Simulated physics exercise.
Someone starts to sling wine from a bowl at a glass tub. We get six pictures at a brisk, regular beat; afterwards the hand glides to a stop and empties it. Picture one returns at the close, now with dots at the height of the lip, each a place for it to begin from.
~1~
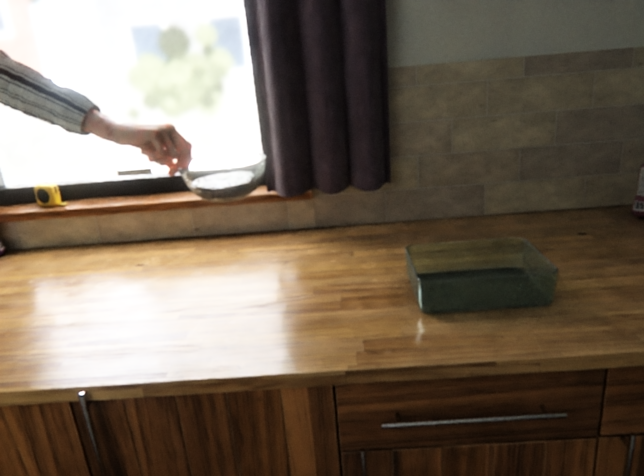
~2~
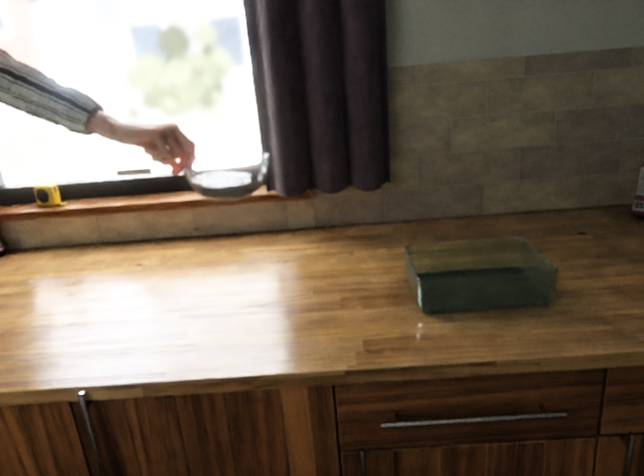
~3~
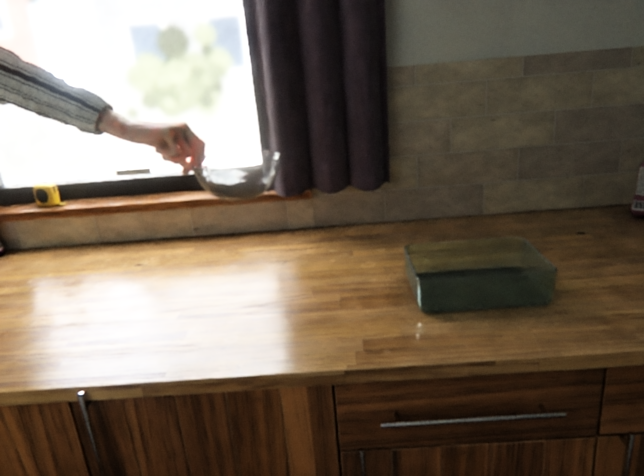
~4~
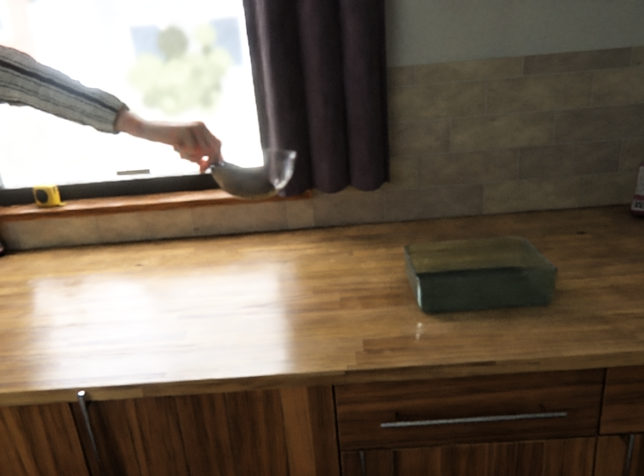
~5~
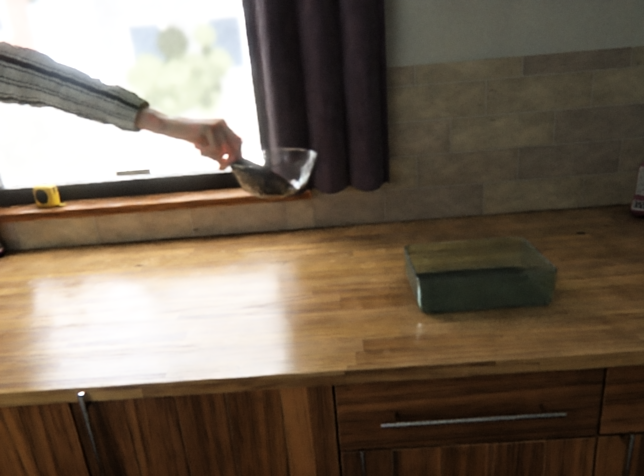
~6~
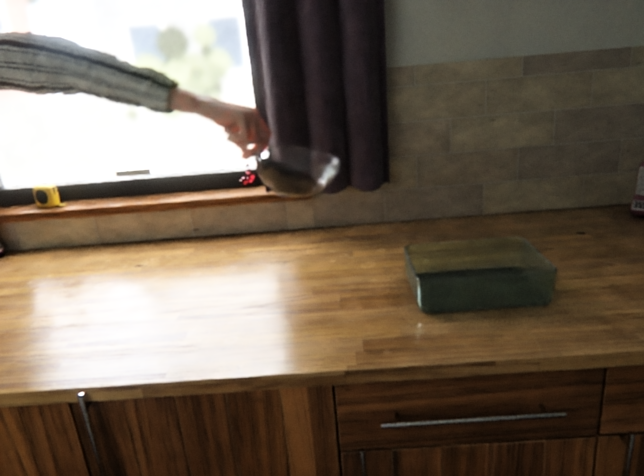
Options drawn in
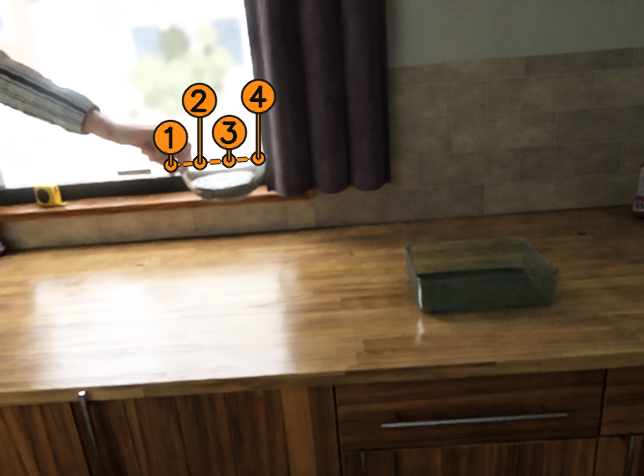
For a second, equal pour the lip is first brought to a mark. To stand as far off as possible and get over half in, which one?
The limit is 3.
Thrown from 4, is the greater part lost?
No, not at all.
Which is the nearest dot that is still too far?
The answer is 2.
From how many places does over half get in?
Two.
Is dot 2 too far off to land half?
Yes, it does.
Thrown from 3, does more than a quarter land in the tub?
Yes.
In orange, 1 at (170, 165); 2 at (199, 162); 3 at (229, 160); 4 at (258, 158).
If 1 is chosen, about 6 % lands in the tub, 91 % falls short and 3 % goes beside or beyond.
If 2 is chosen, about 32 % lands in the tub, 59 % falls short and 9 % goes beside or beyond.
If 3 is chosen, about 62 % lands in the tub, 23 % falls short and 15 % goes beside or beyond.
If 4 is chosen, about 68 % lands in the tub, 10 % falls short and 22 % goes beside or beyond.
